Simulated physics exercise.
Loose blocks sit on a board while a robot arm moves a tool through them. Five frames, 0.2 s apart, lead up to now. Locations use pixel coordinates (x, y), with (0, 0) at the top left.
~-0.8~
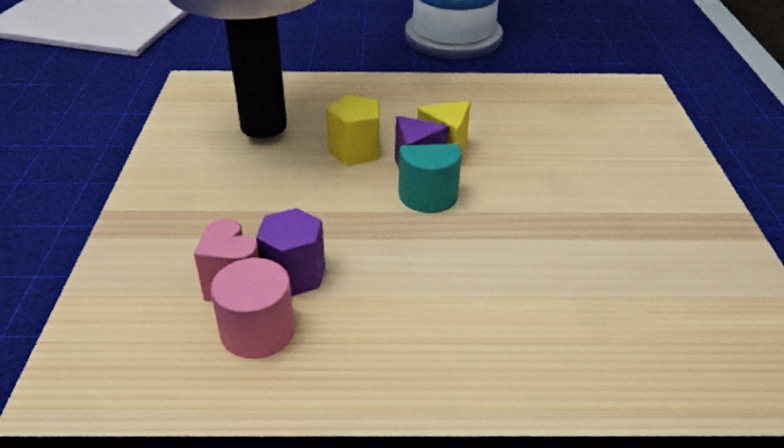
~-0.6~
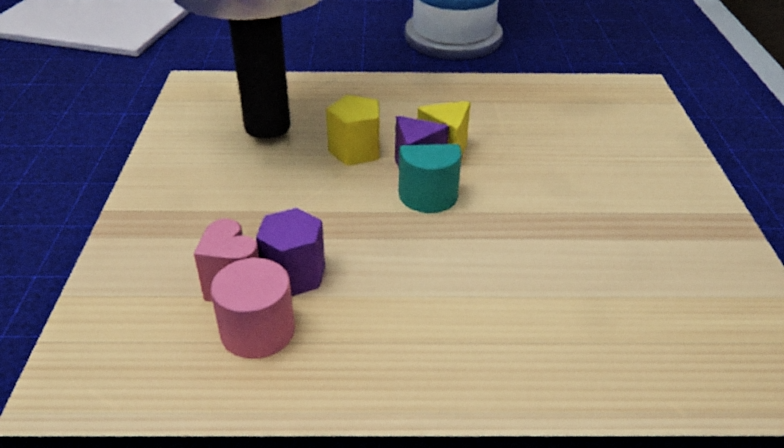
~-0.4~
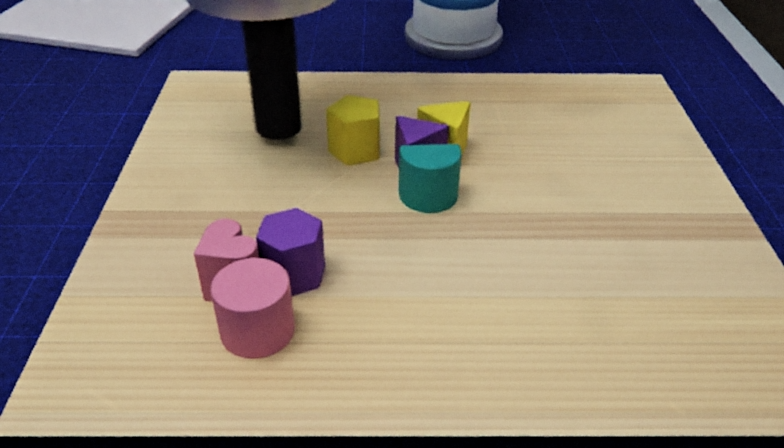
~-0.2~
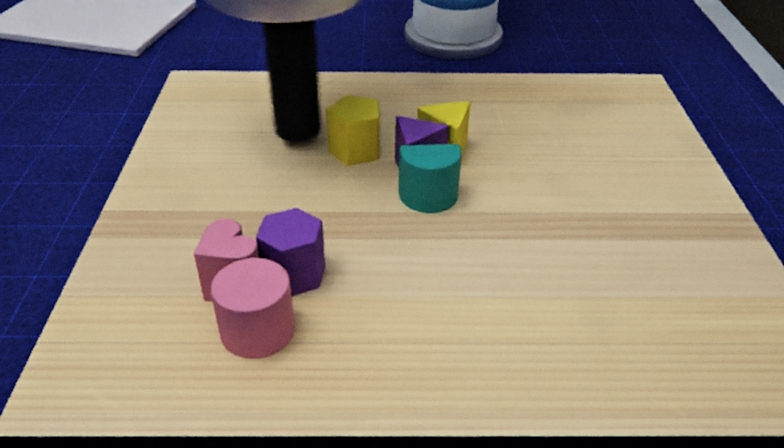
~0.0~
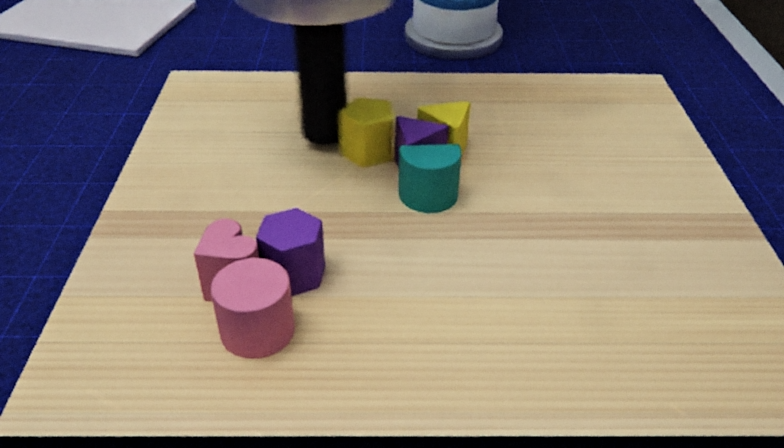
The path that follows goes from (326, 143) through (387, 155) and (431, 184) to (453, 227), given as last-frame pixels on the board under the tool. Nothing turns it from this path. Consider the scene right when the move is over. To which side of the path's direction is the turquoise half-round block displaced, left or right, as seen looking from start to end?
It will end up to the right.
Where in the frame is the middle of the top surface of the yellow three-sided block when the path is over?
The middle of its top is at (491, 107).
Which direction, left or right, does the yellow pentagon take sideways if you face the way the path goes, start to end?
Seen from start to end, it moves left.
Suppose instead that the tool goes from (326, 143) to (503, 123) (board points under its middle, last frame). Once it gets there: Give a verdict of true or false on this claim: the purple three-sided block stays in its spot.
Verdict: False.
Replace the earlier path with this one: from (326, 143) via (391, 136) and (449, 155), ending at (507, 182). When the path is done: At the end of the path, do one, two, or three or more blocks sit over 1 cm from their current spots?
I foresee three or more blocks being moved.
What follows on the original path. One third of the way, tool (389, 145); yellow pentagon (438, 118), turned 20° anticlockwise; purple three-sided block (466, 137), turned 60° clockwise; yellow three-sided block (477, 109).
Two thirds of the way, tool (433, 174); yellow pentagon (481, 130), turned 45° anticlockwise; purple three-sided block (517, 149), turned 55° clockwise; turquoise half-round block (438, 167); yellow three-sided block (491, 107).
At the end, tool (454, 216); yellow pentagon (481, 130), turned 45° anticlockwise; purple three-sided block (518, 149), turned 55° clockwise; turquoise half-round block (453, 212), turned 20° clockwise; yellow three-sided block (491, 107).
